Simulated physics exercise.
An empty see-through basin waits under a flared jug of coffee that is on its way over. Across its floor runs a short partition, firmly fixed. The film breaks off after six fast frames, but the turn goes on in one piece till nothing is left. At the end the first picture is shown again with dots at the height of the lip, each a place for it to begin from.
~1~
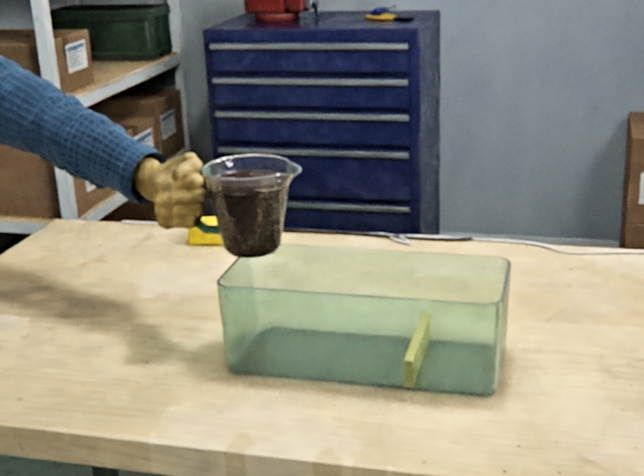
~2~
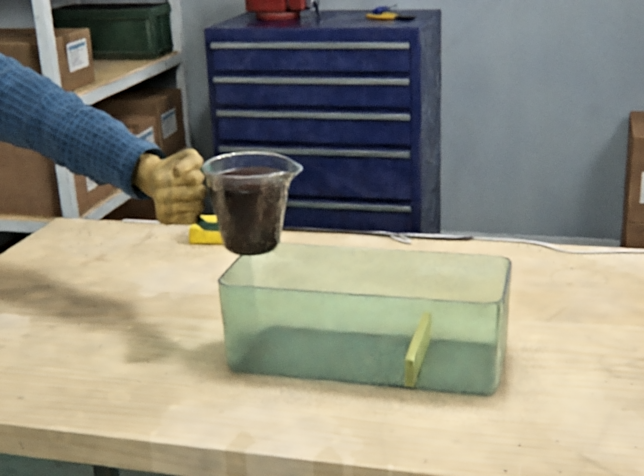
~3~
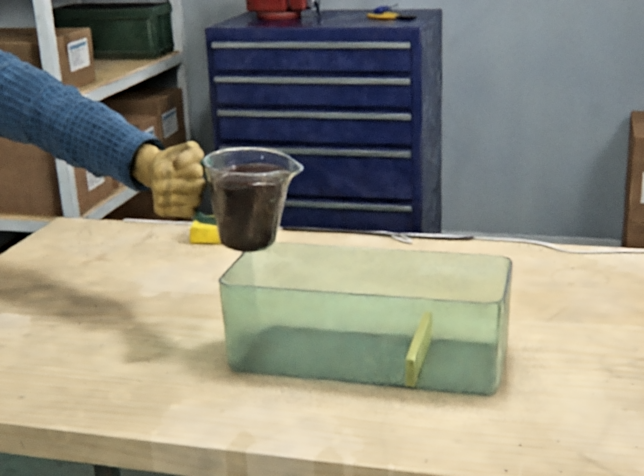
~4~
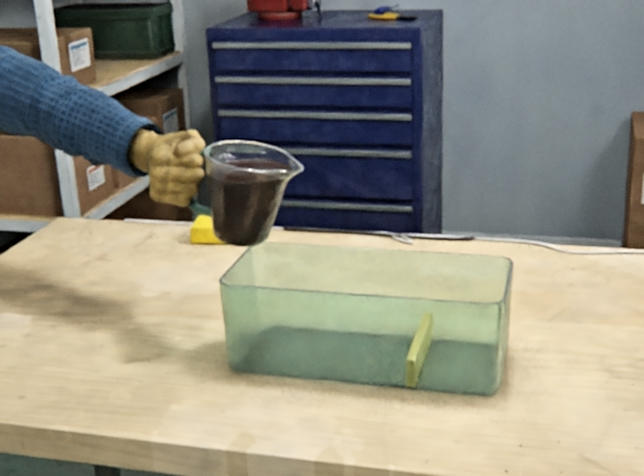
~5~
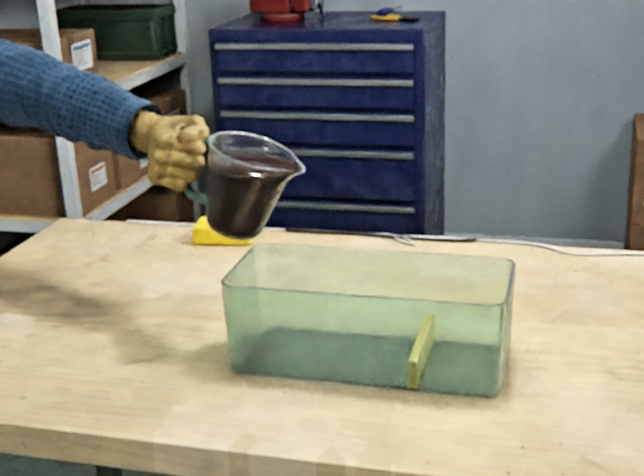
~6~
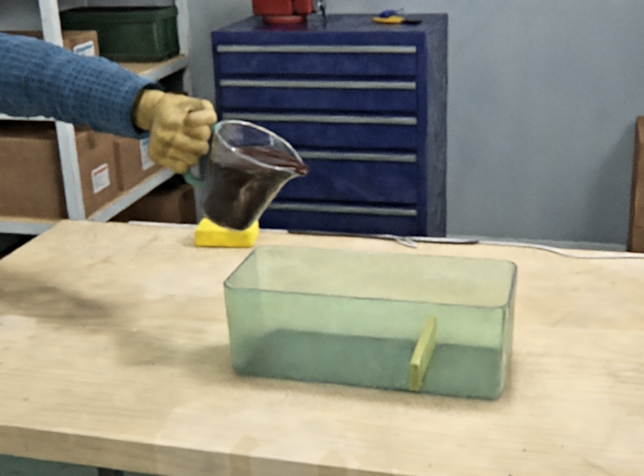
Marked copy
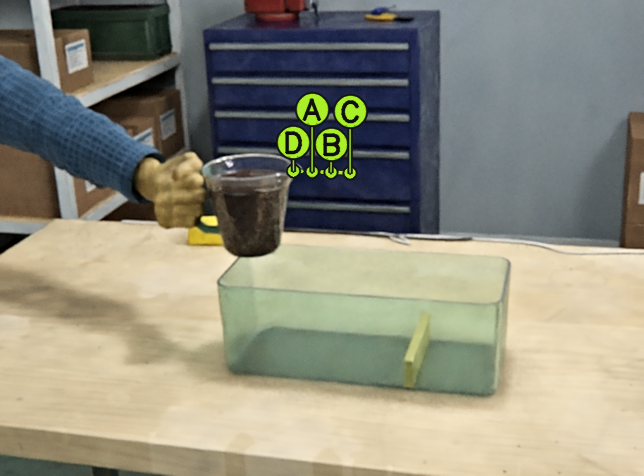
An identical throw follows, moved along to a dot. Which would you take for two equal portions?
It is B.
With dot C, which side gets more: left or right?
More ends on the right.
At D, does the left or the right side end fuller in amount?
The left one.
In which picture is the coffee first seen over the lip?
Picture 6.
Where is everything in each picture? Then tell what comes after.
Upright, lip at (299, 171); basin from (228, 369) to (498, 394); top of the wall at (418, 335); nothing has left yet.
Upright, lip at (300, 170); nothing has left yet.
Tipped about 5°, lip at (301, 169); nothing has left yet.
Tipped about 11°, lip at (301, 170); nothing has left yet.
Tipped about 18°, lip at (303, 171); nothing has left yet.
Tipped about 27°, lip at (305, 173); coffee is over the lip, down to (305, 173).
On the marked copy, A at (312, 171); B at (331, 172); C at (350, 173); D at (293, 170).
With A, about 91 % ends left of the wall and 6 % right of it; 3 % is lost outside.
With B, about 52 % ends left of the wall and 46 % right of it.
With C, about 15 % ends left of the wall and 84 % right of it.
With D, about 86 % ends left of the wall and 9 % right of it; 5 % is lost outside.
